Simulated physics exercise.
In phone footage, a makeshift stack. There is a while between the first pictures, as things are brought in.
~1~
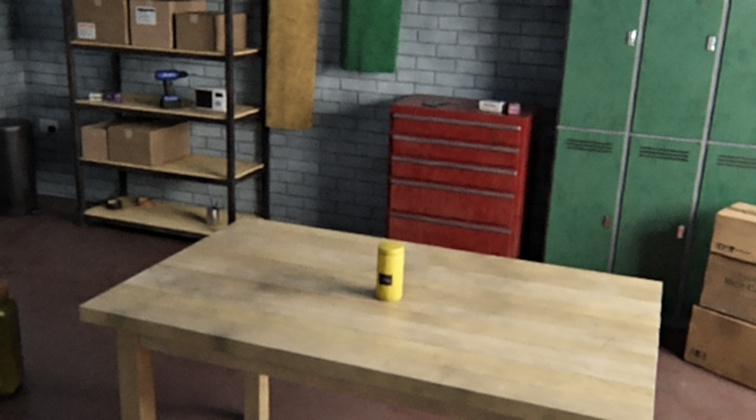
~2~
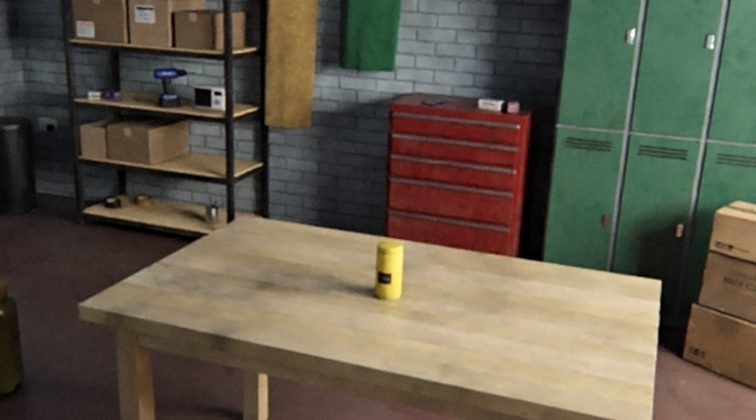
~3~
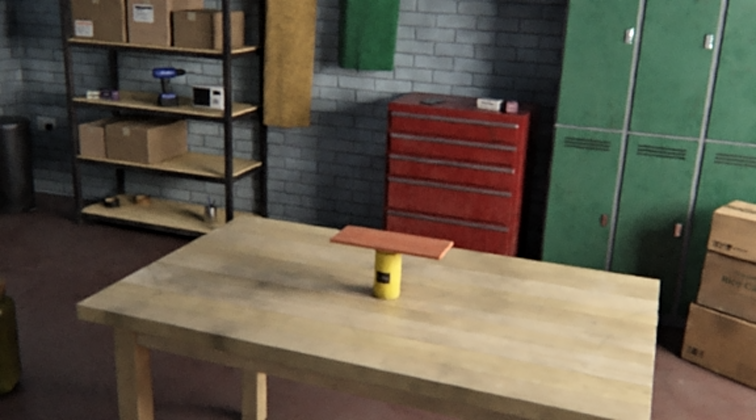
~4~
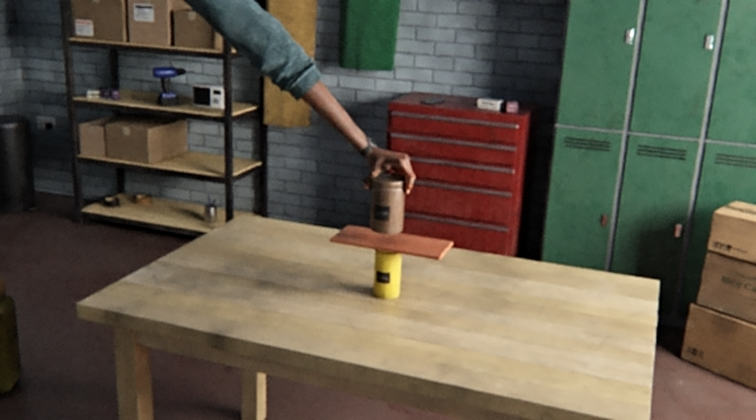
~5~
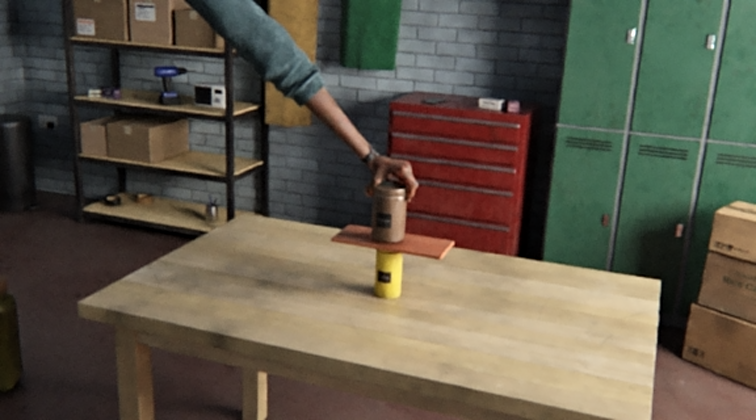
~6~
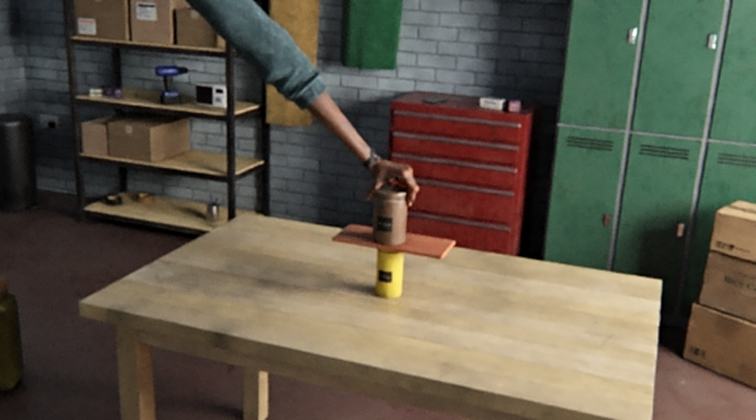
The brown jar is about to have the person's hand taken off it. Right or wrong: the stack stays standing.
Right.
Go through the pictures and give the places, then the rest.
In the first frame, the last thing is not in view yet; yellow jar (390, 271).
In the second frame, the last thing is not in view yet; yellow jar (389, 270).
In the third frame, the last thing is not in view yet; yellow jar (387, 269).
The fourth frame shows coming down; brown jar (387, 204); yellow jar (387, 269).
The fifth frame shows coming down; brown jar (389, 211); yellow jar (388, 269).
The sixth frame shows in place under the hand; brown jar (390, 215); yellow jar (389, 268).
Then, 0.20 s later than the last frame, all is still.
Then, 0.40 s later than the last frame, brown jar resting near (390, 216).
When it is over, all 3 as before. End places, in pixels of the last picture, brown jar near (390, 216). The stack holds.
